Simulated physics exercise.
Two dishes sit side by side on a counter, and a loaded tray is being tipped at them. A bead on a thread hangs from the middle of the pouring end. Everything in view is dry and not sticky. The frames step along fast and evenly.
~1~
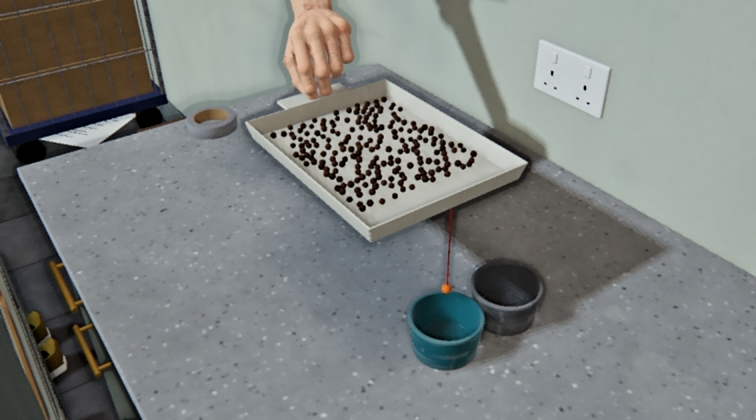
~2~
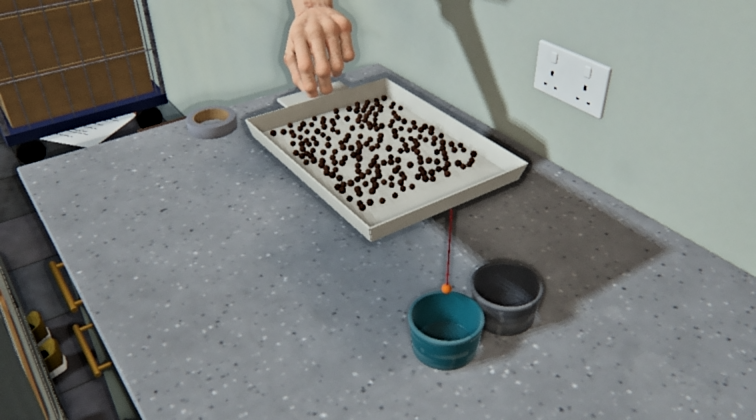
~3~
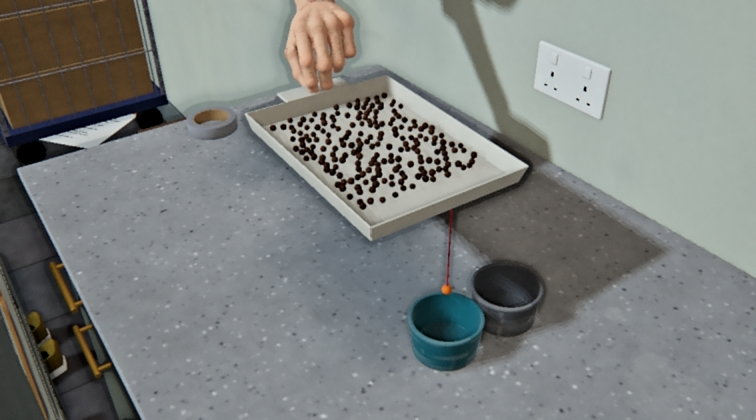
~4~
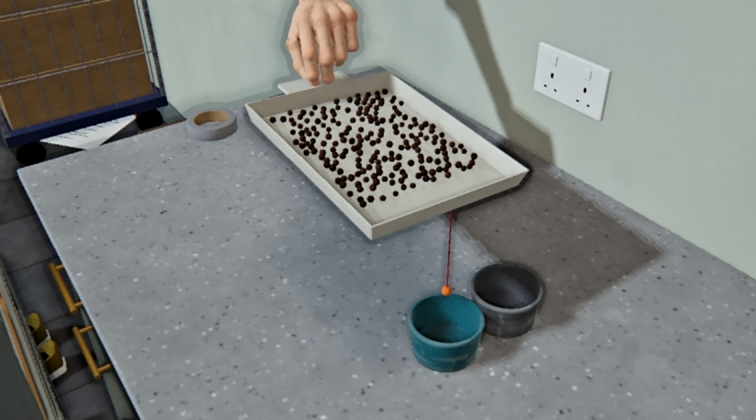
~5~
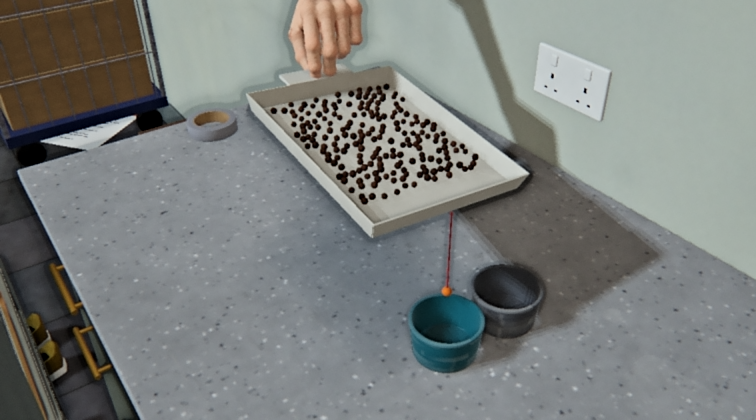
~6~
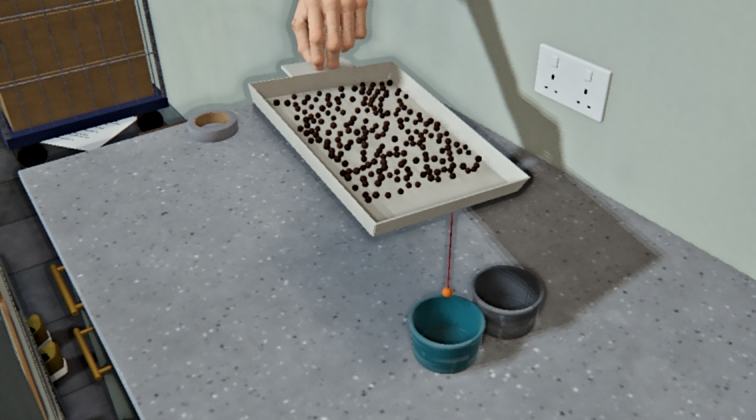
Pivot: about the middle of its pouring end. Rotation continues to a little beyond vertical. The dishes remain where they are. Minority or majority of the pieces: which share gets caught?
Majority.
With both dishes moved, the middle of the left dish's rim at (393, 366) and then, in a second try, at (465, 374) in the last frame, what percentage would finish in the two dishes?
Trial 1 0%, trial 2 0%.
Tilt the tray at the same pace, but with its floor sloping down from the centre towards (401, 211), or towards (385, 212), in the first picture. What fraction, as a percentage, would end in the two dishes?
For the first it's near 10 %, for the second near 0 %.
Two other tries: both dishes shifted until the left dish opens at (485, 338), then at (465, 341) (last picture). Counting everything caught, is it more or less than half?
In the first position shy of half, in the second shy of half.
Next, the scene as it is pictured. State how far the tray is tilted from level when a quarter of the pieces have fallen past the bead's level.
About 85 degrees.
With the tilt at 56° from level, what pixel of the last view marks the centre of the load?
About (483, 176).
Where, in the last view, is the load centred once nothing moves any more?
Centre at rest, last view: Approx. (509, 308).
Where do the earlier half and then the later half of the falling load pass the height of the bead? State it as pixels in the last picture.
Half one: (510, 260), half two: (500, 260).
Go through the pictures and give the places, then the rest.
Corners of the pouring end at (371, 224) and (520, 162), level; middle of the load at (372, 150), allspice berries; left dish at (469, 350); right dish at (529, 316); bead on its thread at (447, 289), in the first picture.
Corners of the pouring end at (371, 224) and (520, 162), level; middle of the load at (372, 149), in the second picture.
Corners of the pouring end at (372, 223) and (521, 165), tipped barely, lowest at the right corner; middle of the load at (372, 146), in the third picture.
Corners of the pouring end at (373, 222) and (521, 169), tipped a little, lowest at the right corner; middle of the load at (373, 143), in the fourth picture.
Corners of the pouring end at (375, 220) and (522, 172), tipped a little, lowest at the right corner; middle of the load at (374, 139), in the fifth picture.
Corners of the pouring end at (377, 219) and (522, 175), tipped a little, lowest at the right corner; middle of the load at (378, 136); left dish at (470, 353); right dish at (530, 319), in the sixth picture.
Soon after the last picture, tray tipped steeply; nearly all on the tray; a stray few in the right dish; a stray few outside both; a stray few in the air.
A little later, tray tipped right over; a small part on the tray; about two thirds in the right dish; about a quarter outside both; a small part in the air.
Later still, tray tipped past a quarter turn; about two thirds in the right dish; about a quarter outside both.
At rest, tray tipped past a quarter turn; none in the left dish; about two thirds in the right dish; about a quarter outside both.
